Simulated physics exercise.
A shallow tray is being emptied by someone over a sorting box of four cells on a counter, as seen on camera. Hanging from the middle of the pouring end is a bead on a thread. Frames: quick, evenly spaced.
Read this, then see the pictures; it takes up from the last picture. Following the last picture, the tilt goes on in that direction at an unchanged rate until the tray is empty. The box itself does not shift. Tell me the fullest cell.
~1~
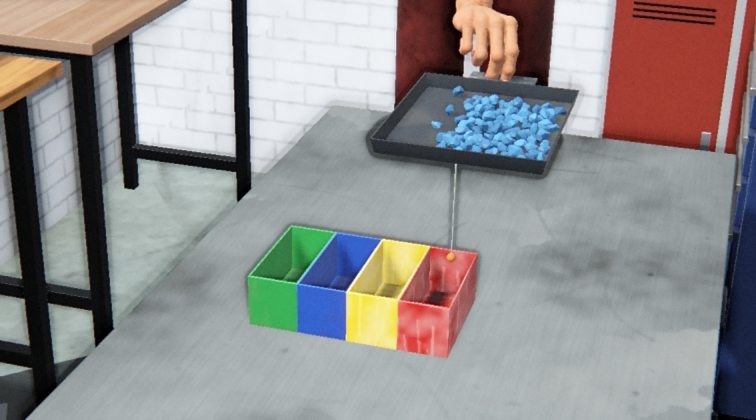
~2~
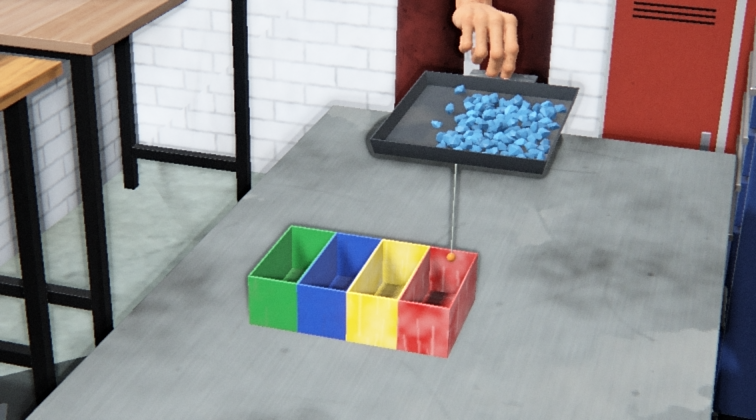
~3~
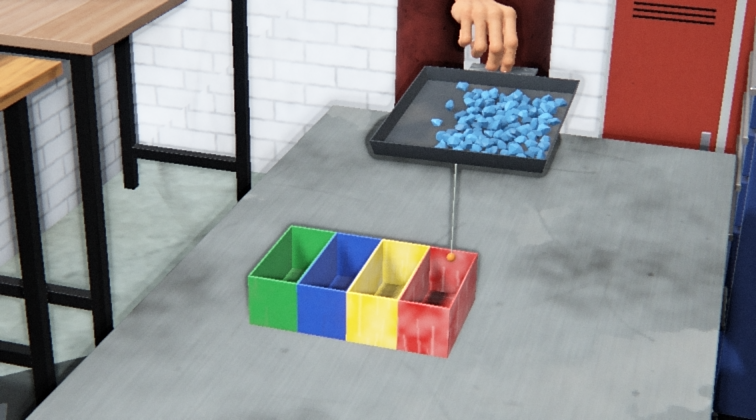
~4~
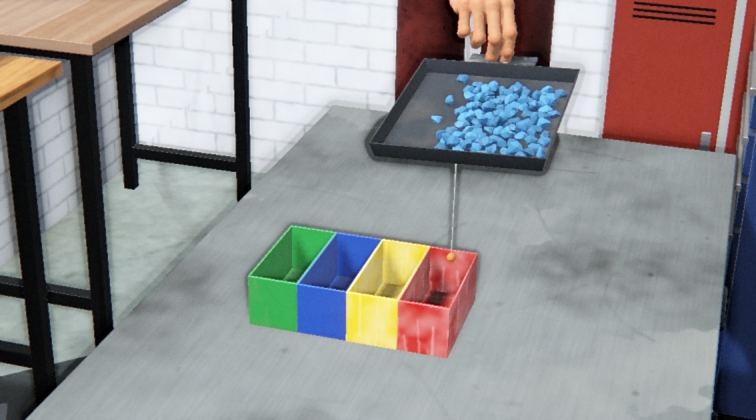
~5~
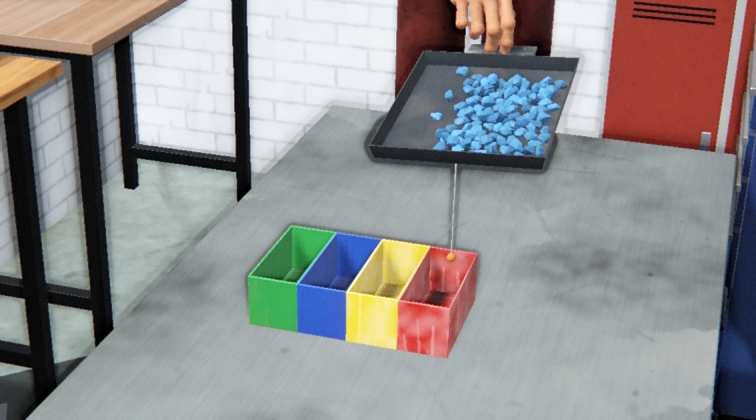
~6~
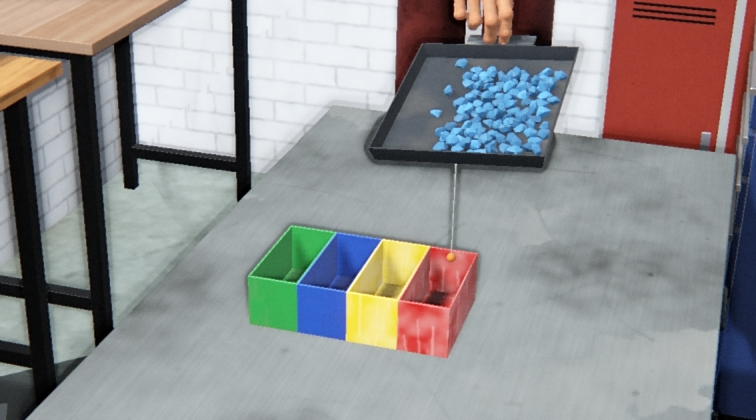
It is the yellow one.
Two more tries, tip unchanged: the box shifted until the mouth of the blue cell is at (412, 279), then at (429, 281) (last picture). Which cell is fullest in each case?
So the first one goes to green and the second to the green cell.
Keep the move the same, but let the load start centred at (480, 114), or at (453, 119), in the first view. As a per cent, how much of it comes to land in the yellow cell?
Near 50 % and 50 %.
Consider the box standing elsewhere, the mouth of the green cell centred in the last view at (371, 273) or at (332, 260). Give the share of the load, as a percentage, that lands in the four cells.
In order: 90 percent, then 100 percent.
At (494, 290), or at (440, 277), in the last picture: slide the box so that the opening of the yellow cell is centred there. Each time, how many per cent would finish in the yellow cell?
That makes 0 per cent, followed by 20 per cent.
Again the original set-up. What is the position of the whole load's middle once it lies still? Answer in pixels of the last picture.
Around (375, 313).
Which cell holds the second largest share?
I'd say that blue cell.
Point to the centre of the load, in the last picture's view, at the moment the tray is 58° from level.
Look close to (425, 136) in the last picture.
Soon, tray tipped steeply; nearly all on the tray; a small part falling or outside the box.
A while on, tray tipped right over; a small part on the tray; about half in the yellow cell; about a quarter in the blue cell; a small part in the red cell; a small part falling or outside the box.
Towards the end, tray tipped past a quarter turn; about half in the yellow cell; about a third in the blue cell; a small part in the red cell; a stray few falling or outside the box.
Finally, tray tipped past a quarter turn; about half in the yellow cell; about a third in the blue cell; a small part in the red cell; none in the green cell; a stray few outside the box.
